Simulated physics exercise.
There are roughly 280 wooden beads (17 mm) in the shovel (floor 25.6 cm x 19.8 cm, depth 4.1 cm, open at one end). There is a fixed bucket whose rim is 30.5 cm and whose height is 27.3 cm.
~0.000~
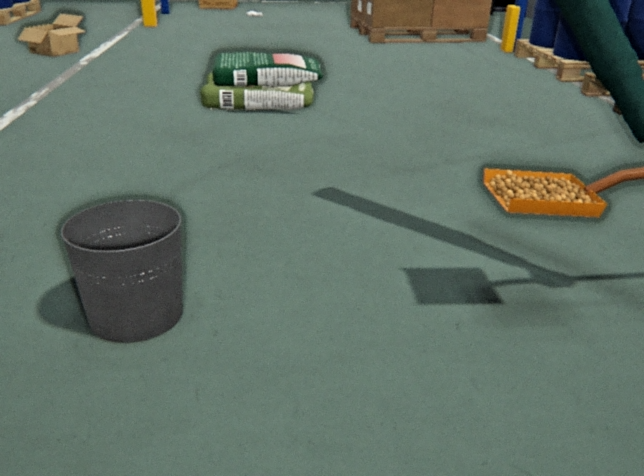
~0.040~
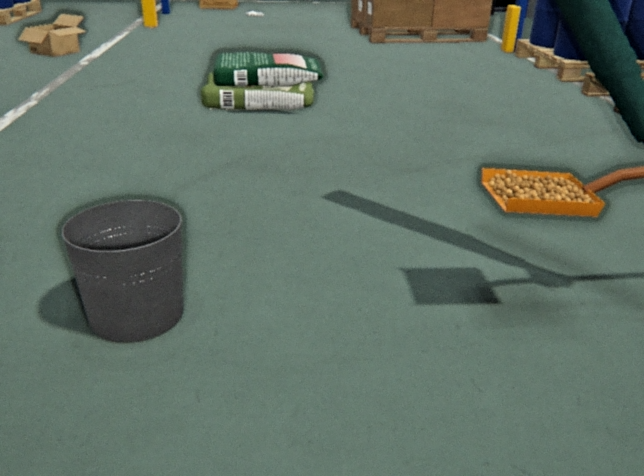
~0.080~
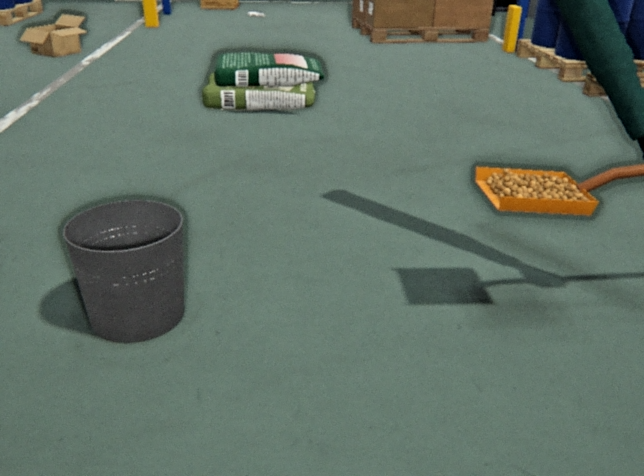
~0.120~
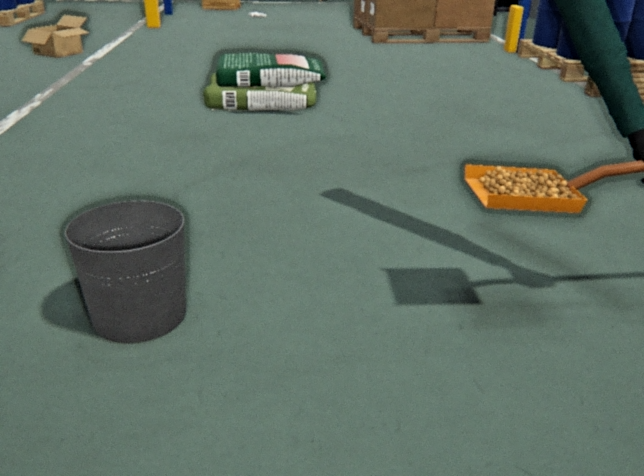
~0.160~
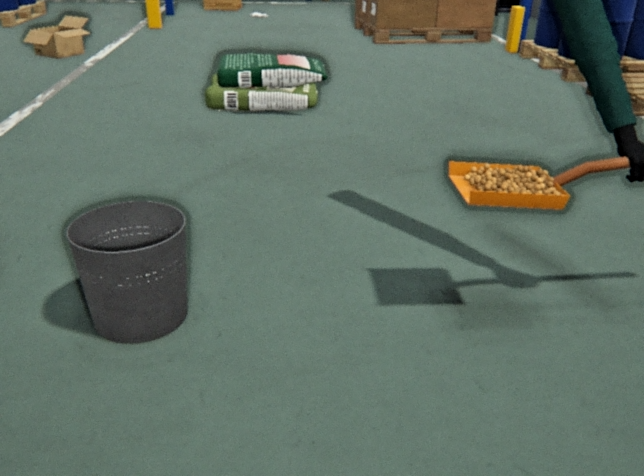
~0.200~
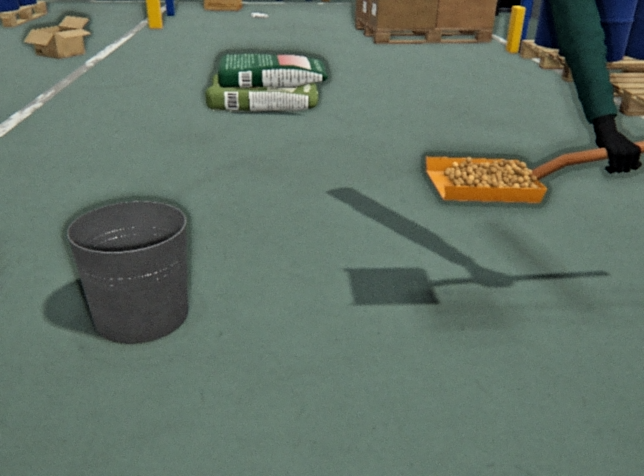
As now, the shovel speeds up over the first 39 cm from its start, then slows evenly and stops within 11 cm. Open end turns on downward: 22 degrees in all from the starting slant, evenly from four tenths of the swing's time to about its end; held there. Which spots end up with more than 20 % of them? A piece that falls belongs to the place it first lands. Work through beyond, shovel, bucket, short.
Result: Ground beyond: Will not go past one fifth, shovel: Will not go past one fifth, bucket: Will go past one fifth, on the ground short of the target's middle: Will not go past one fifth.
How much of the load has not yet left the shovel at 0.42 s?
I'd put it near 10 in a hundred.
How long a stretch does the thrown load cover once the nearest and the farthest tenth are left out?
It spans around 20 cm.
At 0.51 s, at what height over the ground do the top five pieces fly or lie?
Around 55 centimetres, I reckon.
After 0.32 s, tilt 10 degrees; shovel 100 %; middle of all pieces near (393, 148).
Then, at 0.42 s, tilt 17 degrees; shovel 10 %, in the air 90 %; middle of all pieces near (290, 146).
After 0.51 s, tilt 17 degrees; in the air 100 %; middle of all pieces near (199, 174).
After 0.59 s, tilt 17 degrees; bucket 65 %, in the air 35 %; middle of all pieces near (124, 220).
By 1.7 s all is still; beyond 0 %, shovel 0 %, bucket 100 %, short 0 %.
